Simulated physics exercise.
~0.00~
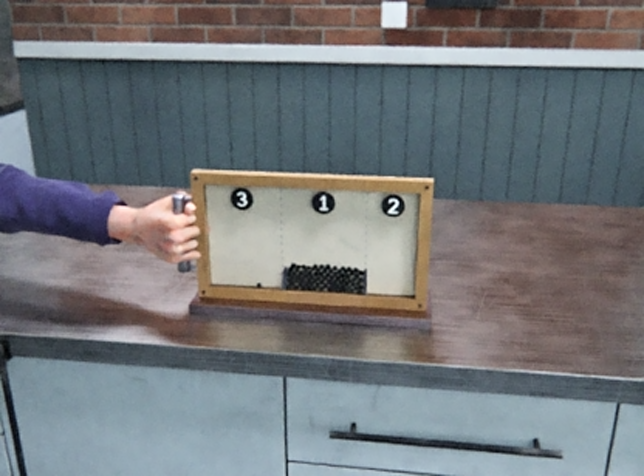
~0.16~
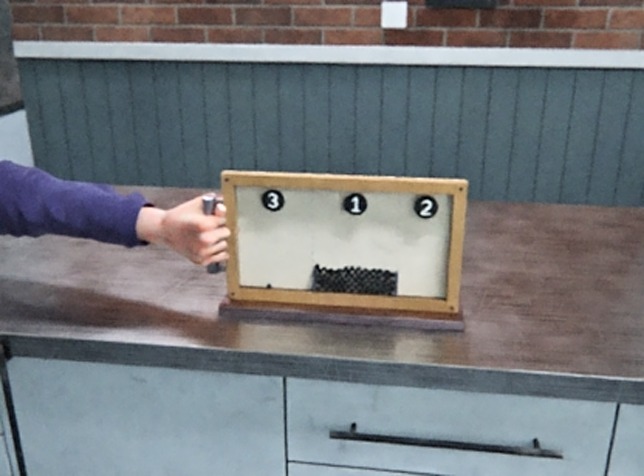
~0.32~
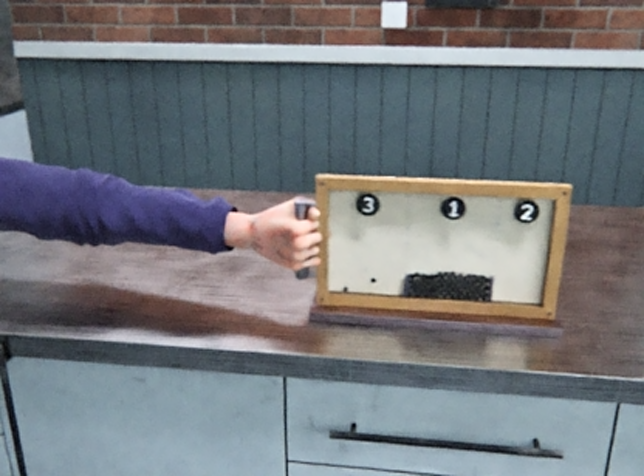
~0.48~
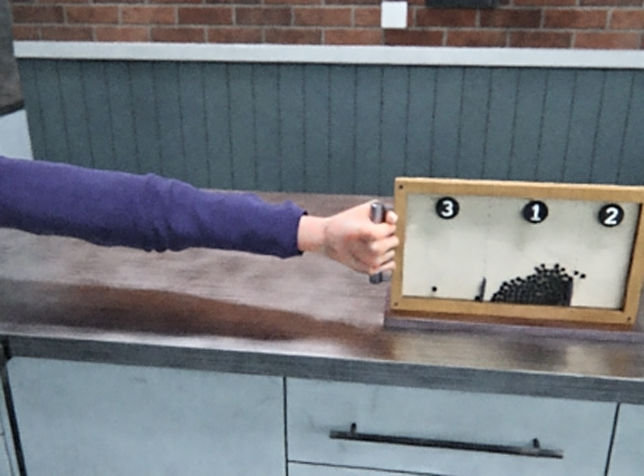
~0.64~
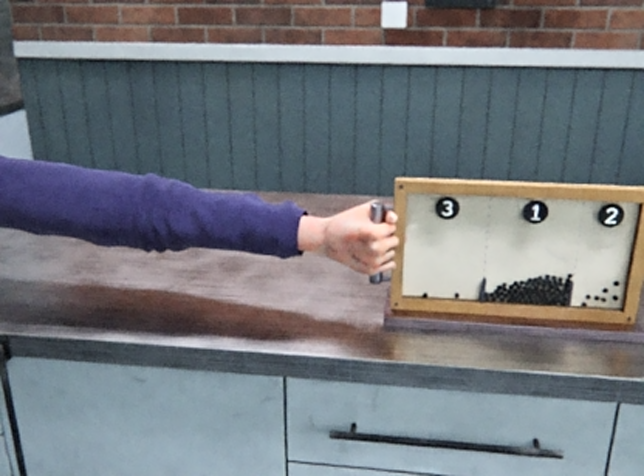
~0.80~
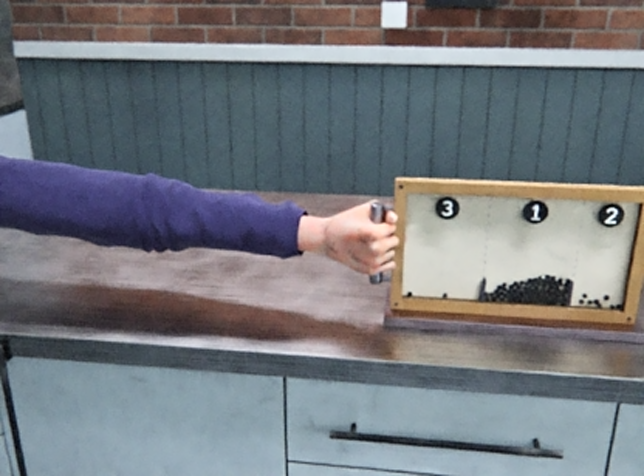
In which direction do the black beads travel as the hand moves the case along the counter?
The beads travel to the right, carried along with the case.
